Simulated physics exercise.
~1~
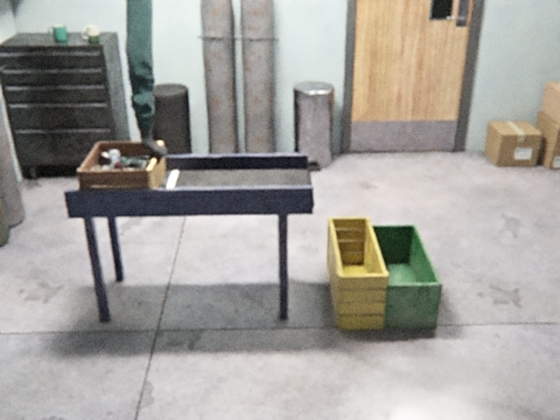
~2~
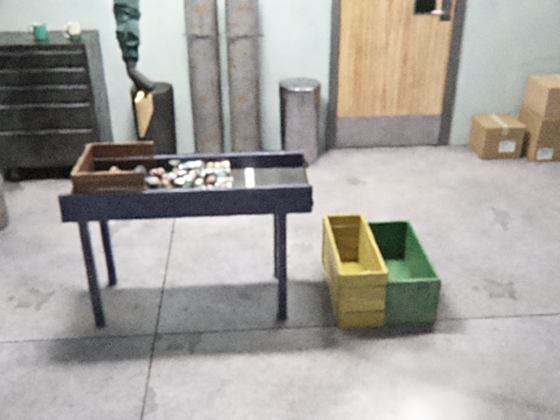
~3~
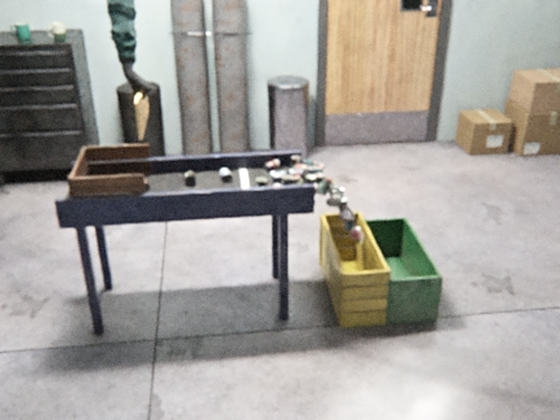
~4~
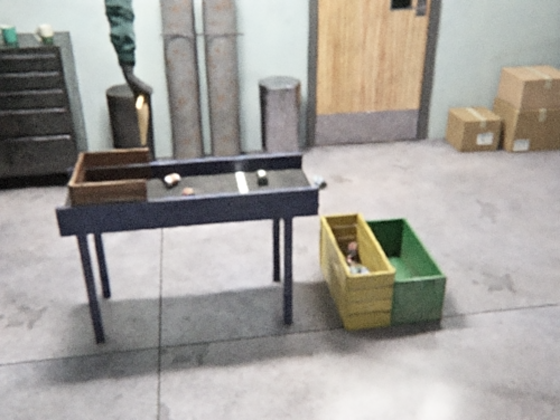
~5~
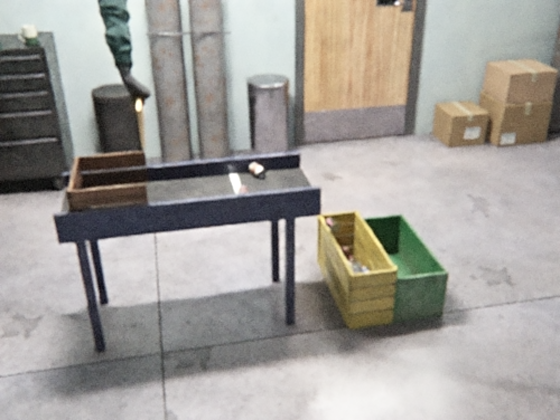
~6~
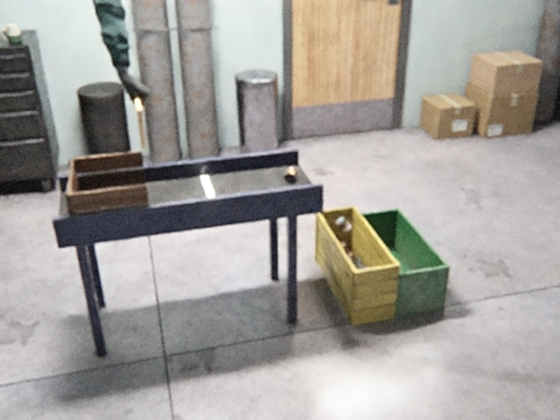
A narrow dark blue table with a belt along its top stands on a grey concrete floor, seen from slightly above as the view drifts gently sideways. A brown wooden pen of small tins sits at its left end, and a yellow tub and a green tub wait beyond the right end, before a wooden door and cardboard boxes. A green-sleeved arm lifts the gate, and the tins spread rightward along the belt. They spill off the end in a cluster and drop into the yellow tub. A few stragglers follow, leaving one tin near the belt's end and the green tub apparently empty.
